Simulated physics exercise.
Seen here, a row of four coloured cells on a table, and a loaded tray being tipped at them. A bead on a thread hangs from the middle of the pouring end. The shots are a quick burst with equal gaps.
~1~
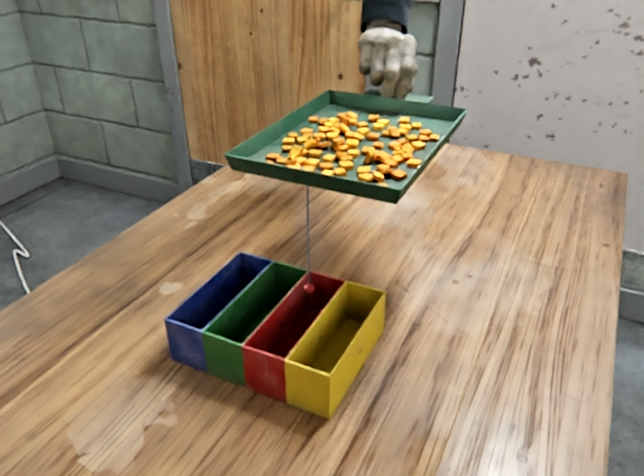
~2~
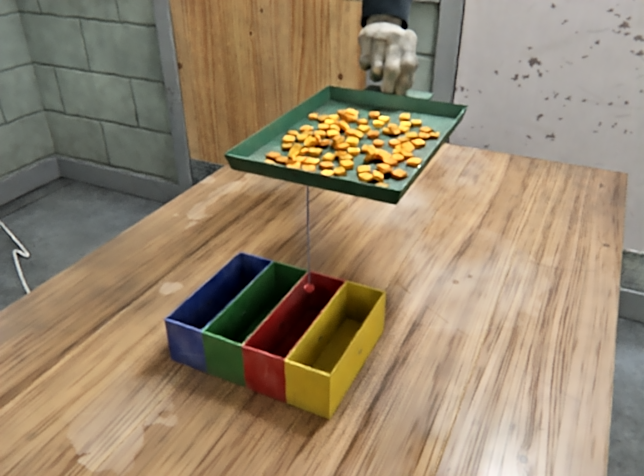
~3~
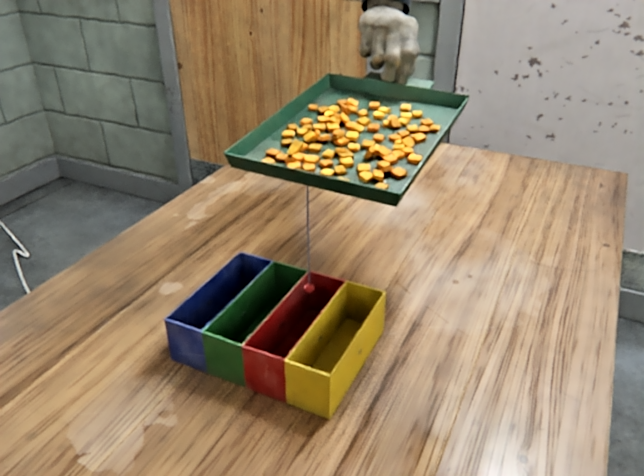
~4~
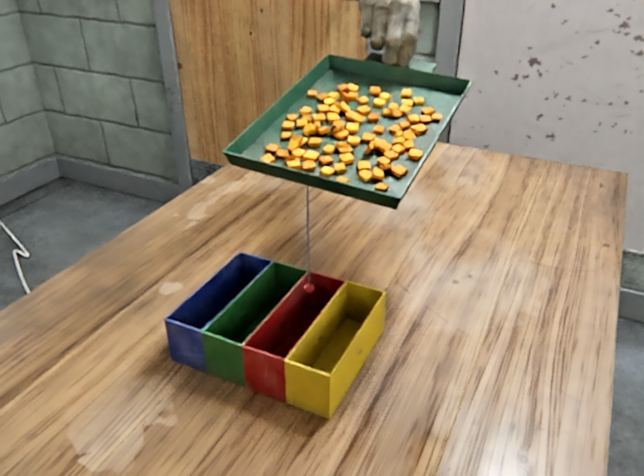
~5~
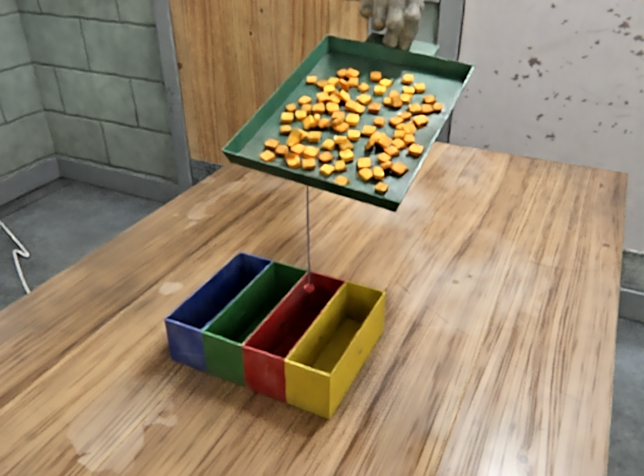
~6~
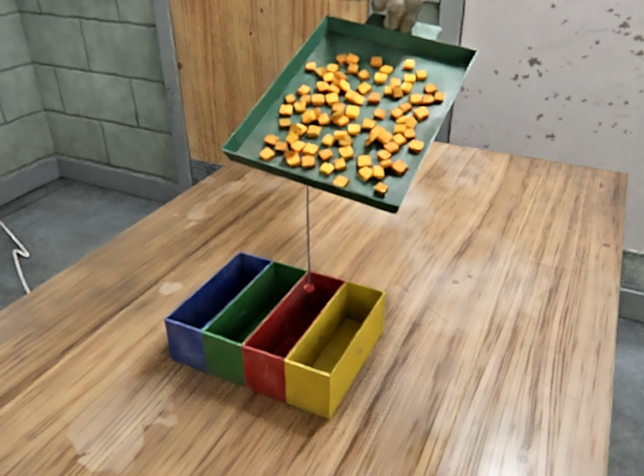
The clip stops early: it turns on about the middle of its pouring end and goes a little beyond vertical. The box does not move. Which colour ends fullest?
The yellow cell gets the most.
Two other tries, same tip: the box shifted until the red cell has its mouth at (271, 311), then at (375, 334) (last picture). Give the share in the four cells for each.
Near 30 % and 100 %.
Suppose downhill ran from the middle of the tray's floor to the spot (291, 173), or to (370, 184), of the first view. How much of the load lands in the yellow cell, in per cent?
Roughly 10 per cent, and 30 per cent.
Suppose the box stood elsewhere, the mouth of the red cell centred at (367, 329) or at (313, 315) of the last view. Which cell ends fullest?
At the first place the cell in red, at the second the cell in yellow.
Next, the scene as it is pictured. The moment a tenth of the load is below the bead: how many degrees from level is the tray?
At about 85°.
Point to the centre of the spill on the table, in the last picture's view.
At about (392, 387).
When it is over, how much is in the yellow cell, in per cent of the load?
It comes to 30 per cent or so.
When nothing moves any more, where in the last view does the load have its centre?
Around (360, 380).
Shortly afterwards, tray tipped steeply; all but a few on the tray; only a few falling or outside the box.
Next, tray tipped past a quarter turn; a little on the tray; near a quarter in the yellow cell; a little in the red cell; only a few in the green cell; near two thirds falling or outside the box.
Some moments later, tray tipped past a quarter turn; near a quarter in the yellow cell; a little in the red cell; only a few in the green cell; near half falling or outside the box.
In the end, tray tipped past a quarter turn; near a quarter in the yellow cell; a little in the red cell; only a few in the green cell; none at all in the blue cell; near half outside the box.
